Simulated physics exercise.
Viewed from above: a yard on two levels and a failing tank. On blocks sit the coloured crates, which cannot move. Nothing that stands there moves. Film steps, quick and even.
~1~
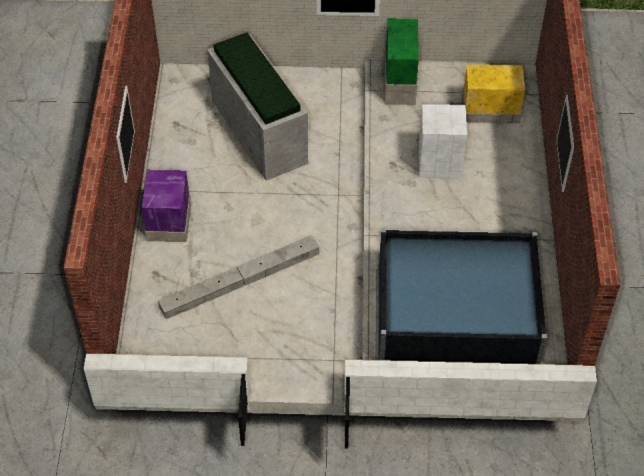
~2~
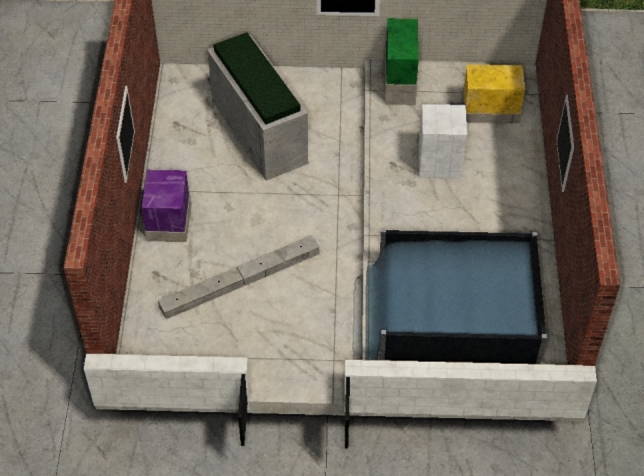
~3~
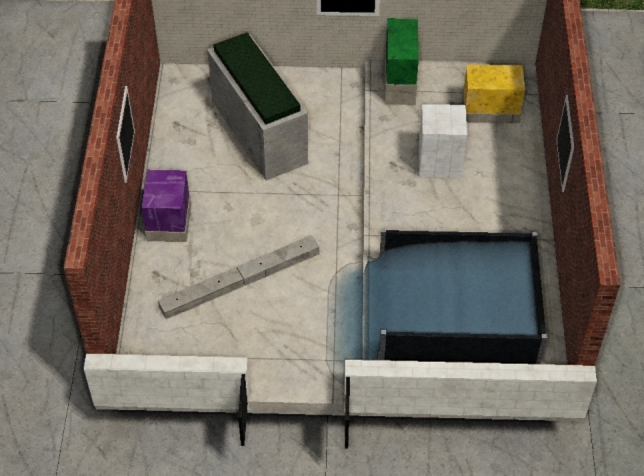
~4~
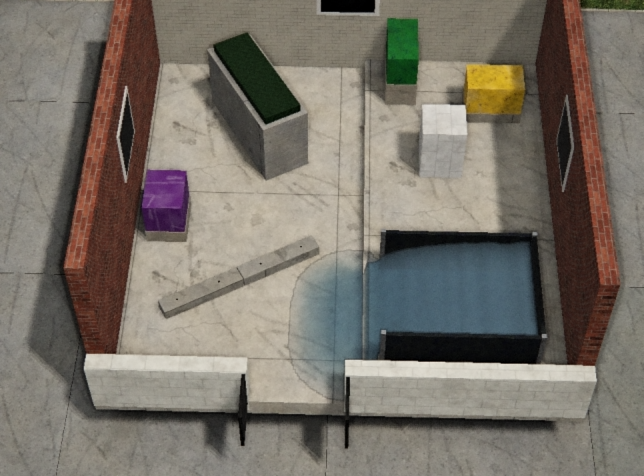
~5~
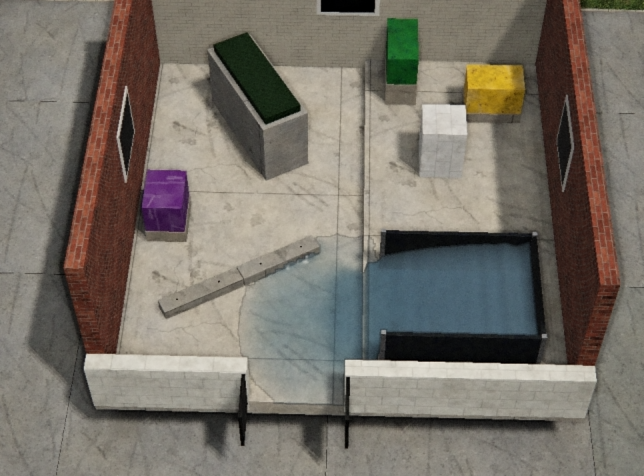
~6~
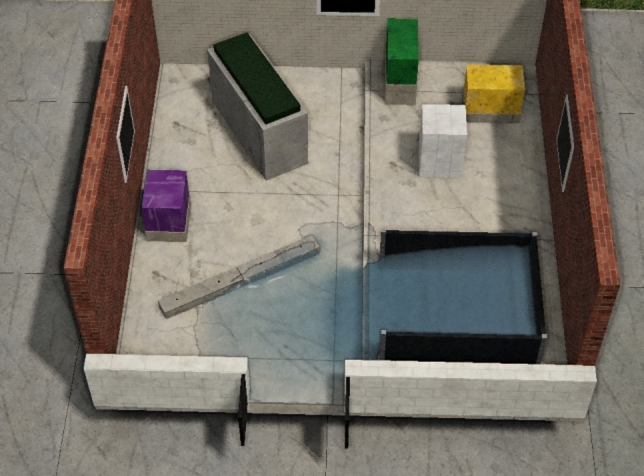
A large dark tank in a walled yard let water out through its left side, and the water spread leftward across the pale floor, reaching the front gap and the long low block.
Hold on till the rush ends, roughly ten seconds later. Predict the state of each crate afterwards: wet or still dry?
One by one: The purple crate meets the water; the green crate never meets the water; the yellow crate never meets the water.
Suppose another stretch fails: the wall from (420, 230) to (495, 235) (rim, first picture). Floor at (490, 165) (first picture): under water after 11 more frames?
My call for that point is drenched.
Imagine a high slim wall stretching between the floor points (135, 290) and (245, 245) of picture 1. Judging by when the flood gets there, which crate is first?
My answer: The purple crate.
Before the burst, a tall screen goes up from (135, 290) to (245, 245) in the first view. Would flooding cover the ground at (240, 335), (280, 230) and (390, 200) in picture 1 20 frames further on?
The first point comes out inundated, the next inundated, the last unwetted.
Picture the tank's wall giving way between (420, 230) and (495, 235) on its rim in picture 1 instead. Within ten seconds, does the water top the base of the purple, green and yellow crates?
Result - purple crate is not reached; green crate is not reached; yellow crate gets flooded.
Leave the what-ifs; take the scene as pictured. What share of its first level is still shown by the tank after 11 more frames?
It works out to roughly 30 percent.
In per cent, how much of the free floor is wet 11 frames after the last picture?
Estimated share: Around 40 %.
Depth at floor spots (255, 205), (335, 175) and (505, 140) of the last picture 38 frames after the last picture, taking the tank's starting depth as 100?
Going in order, that's 6, 14 and 0 %.
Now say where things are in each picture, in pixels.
The first picture shows still water in the tank at (461, 286).
In the second picture, water pours out at (384, 304) and has run to a hidden place.
In the third picture, the front is at a hidden place, out from the gap at (384, 306).
In the fourth picture, the front is at a hidden place, out from the gap at (384, 308).
In the fifth picture, water pours out at (384, 309) and has run to (244, 331).
In the sixth picture, water pours out at (384, 309) and has run to (204, 305).
A moment on, water covers 30 % of the floor; the purple crate not reached, the green crate not reached, the yellow crate not reached.
Next, water covers 40 % of the floor; the purple crate water round its plinth, the green crate not reached, the yellow crate not reached.
Then, water covers 55 % of the floor; the purple crate water round its plinth, the green crate not reached, the yellow crate not reached.
Later, water covers 65 % of the floor; the purple crate water round its plinth, the green crate water round its plinth, the yellow crate not reached.
In the end, water covers 65 % of the floor; the purple crate was topped, the green crate stayed above the water, the yellow crate stayed above the water.
